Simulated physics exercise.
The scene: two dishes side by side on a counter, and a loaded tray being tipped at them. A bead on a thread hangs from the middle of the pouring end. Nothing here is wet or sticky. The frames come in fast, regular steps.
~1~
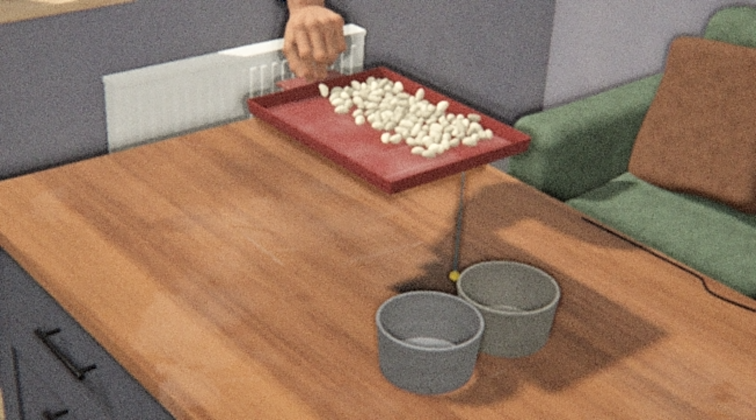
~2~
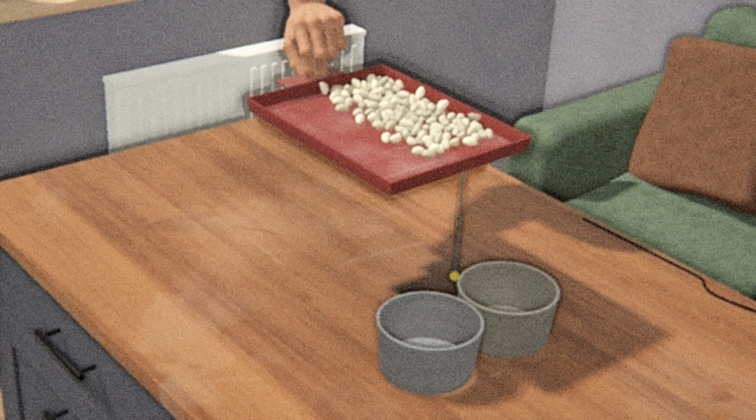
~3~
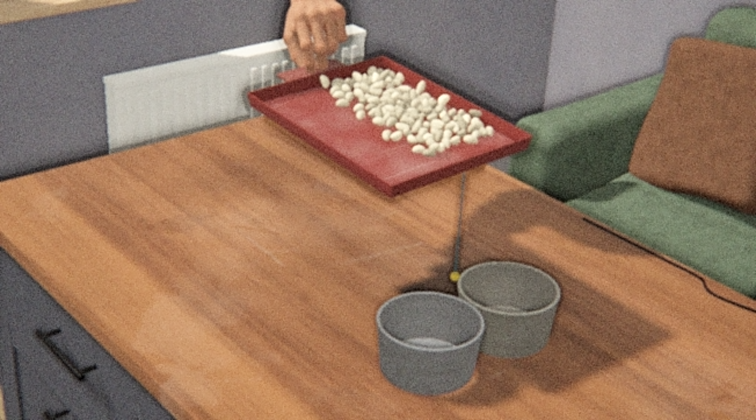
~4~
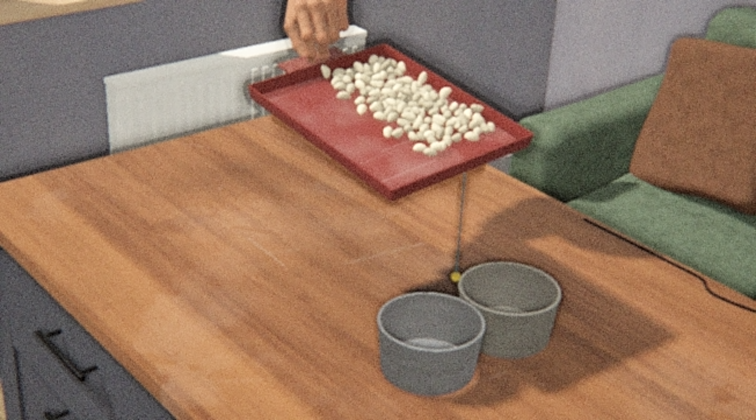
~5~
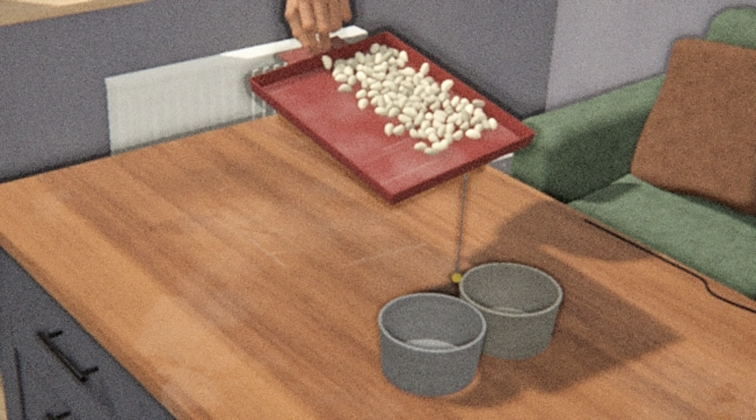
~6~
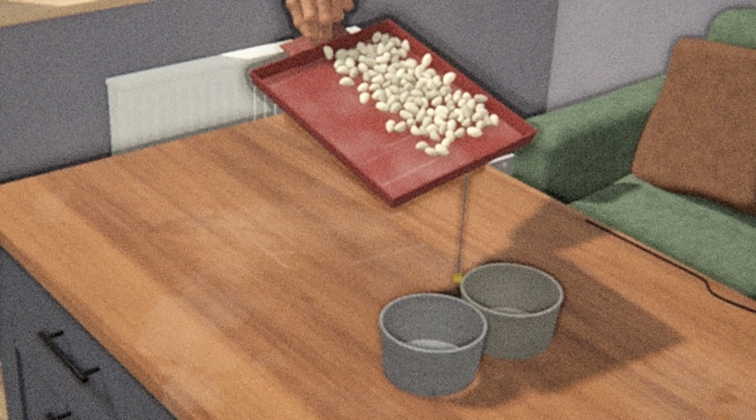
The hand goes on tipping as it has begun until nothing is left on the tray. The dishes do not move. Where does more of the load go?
It favours the left-hand dish.
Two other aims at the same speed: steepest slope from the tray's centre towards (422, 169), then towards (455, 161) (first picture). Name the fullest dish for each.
One: The left one. Two: The right one.
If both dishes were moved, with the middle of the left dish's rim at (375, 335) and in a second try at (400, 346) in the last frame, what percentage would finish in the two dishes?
Roughly 80 per cent, and 50 per cent.
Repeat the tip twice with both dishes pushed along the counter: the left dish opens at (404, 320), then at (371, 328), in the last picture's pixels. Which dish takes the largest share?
At the first place the left dish, at the second left.
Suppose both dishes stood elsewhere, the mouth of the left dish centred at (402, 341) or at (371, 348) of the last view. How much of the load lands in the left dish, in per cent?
First some 60, then 30 per cent.
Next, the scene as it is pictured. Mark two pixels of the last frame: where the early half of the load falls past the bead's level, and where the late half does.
At about (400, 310), then at (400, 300).
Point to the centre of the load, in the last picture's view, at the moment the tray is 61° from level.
Around (411, 177).
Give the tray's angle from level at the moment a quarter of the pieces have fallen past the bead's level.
Roughly 75°.
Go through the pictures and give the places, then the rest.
Corners of the pouring end at (391, 180) and (528, 137), level; middle of the load at (408, 112), white beans; left dish at (464, 363); right dish at (542, 327); bead on its thread at (455, 276), in the first frame.
Corners of the pouring end at (391, 181) and (528, 137), level; middle of the load at (408, 111), in the second frame.
Corners of the pouring end at (392, 184) and (529, 135), tipped barely, lowest at the left corner; middle of the load at (409, 106), in the third frame.
Corners of the pouring end at (392, 188) and (530, 133), tipped a little, lowest at the left corner; middle of the load at (410, 99), in the fourth frame.
Corners of the pouring end at (393, 192) and (532, 132), tipped a little, lowest at the left corner; middle of the load at (412, 93), in the fifth frame.
Corners of the pouring end at (394, 196) and (533, 130), tipped clearly, lowest at the left corner; middle of the load at (413, 86); left dish at (467, 365); right dish at (545, 329), in the sixth frame.
Soon after the last picture, tray tipped steeply; most on the tray; a stray few outside both; a small part in the air.
A little later, tray tipped past a quarter turn; about a third on the tray; about a quarter in the left dish; about a quarter outside both; about a quarter in the air.
Later still, tray tipped past a quarter turn; about two thirds in the left dish; about a third outside both.
At rest, tray tipped past a quarter turn; about two thirds in the left dish; none in the right dish; about a third outside both.
